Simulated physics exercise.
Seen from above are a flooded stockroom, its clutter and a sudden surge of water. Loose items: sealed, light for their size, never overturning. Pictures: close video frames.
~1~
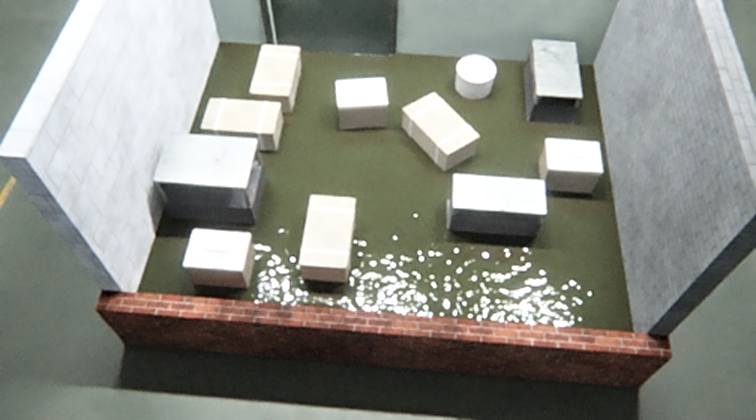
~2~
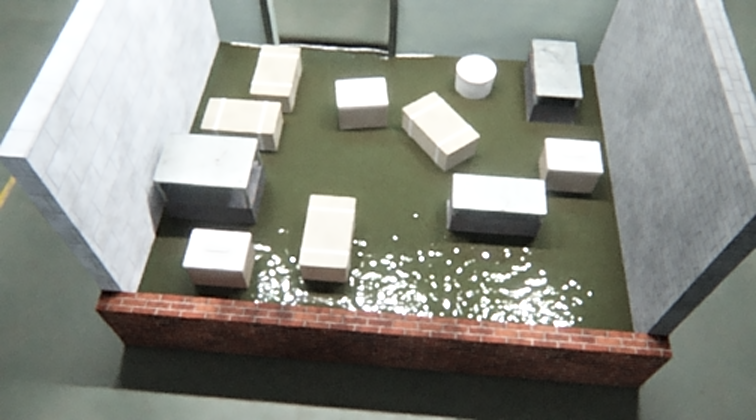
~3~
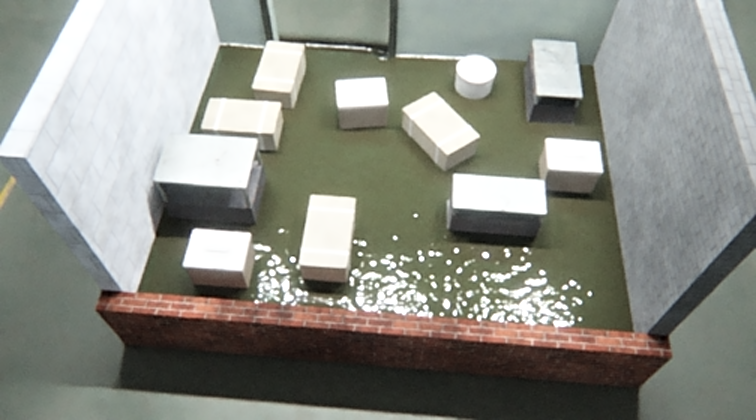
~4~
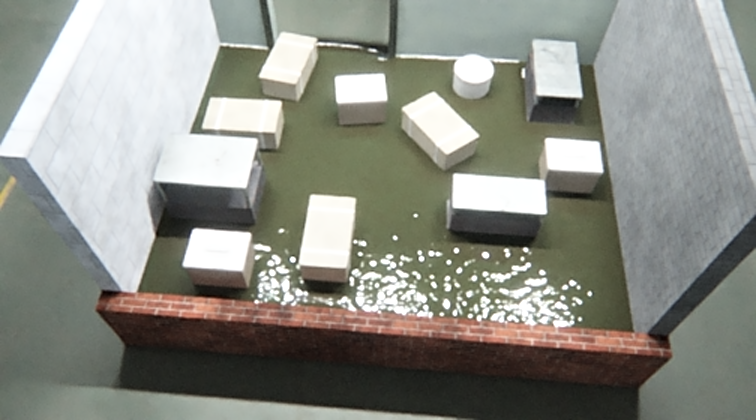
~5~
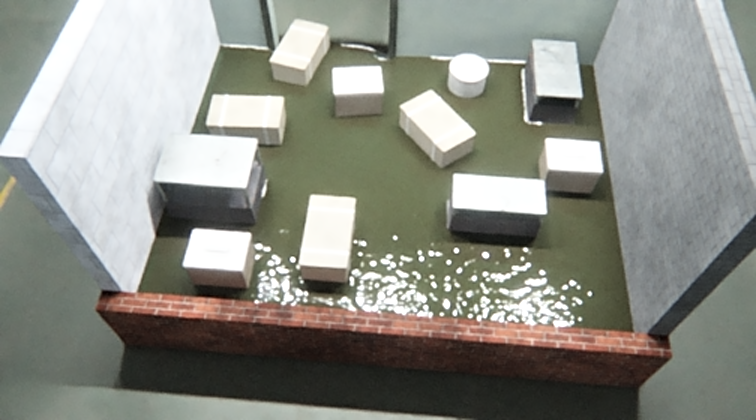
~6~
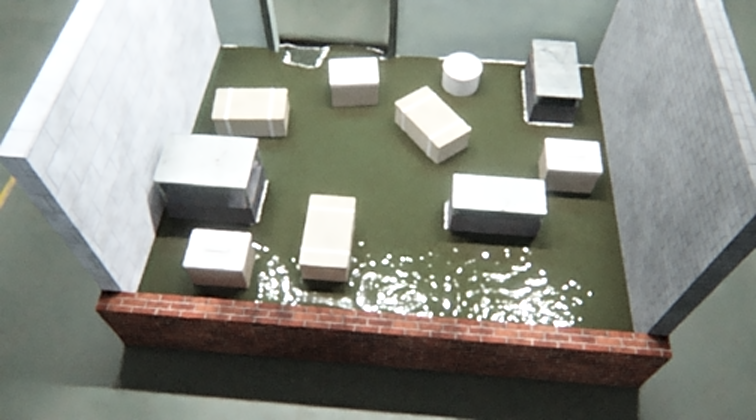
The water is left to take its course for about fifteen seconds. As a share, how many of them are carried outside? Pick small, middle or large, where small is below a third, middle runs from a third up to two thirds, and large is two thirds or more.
Large.
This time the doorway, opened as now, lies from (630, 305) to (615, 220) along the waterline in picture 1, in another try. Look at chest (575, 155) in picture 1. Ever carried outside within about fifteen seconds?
Escapes.
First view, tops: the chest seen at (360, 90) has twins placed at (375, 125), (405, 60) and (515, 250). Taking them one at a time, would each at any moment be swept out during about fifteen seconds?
As listed: Washed out, yes, stays.
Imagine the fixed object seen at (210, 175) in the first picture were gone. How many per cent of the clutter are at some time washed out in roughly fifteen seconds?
I'd say near 60 out of every hundred.
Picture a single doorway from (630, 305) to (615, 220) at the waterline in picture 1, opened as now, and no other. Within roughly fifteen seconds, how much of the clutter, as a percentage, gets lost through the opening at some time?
I'd say around 20 percent.
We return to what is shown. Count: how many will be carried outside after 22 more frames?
By my count it is 5.
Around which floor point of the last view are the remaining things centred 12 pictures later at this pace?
Roughly at (361, 198).
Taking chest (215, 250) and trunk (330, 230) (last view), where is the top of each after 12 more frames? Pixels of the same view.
About (239, 236) and (320, 152).
A moment on, 1 of 8 are out; 7 afloat.
Next, 5 of 8 are out; 3 afloat.
Later, 5 of 8 are out; 3 afloat.
In the end, 6 of 8 are out; 2 afloat.
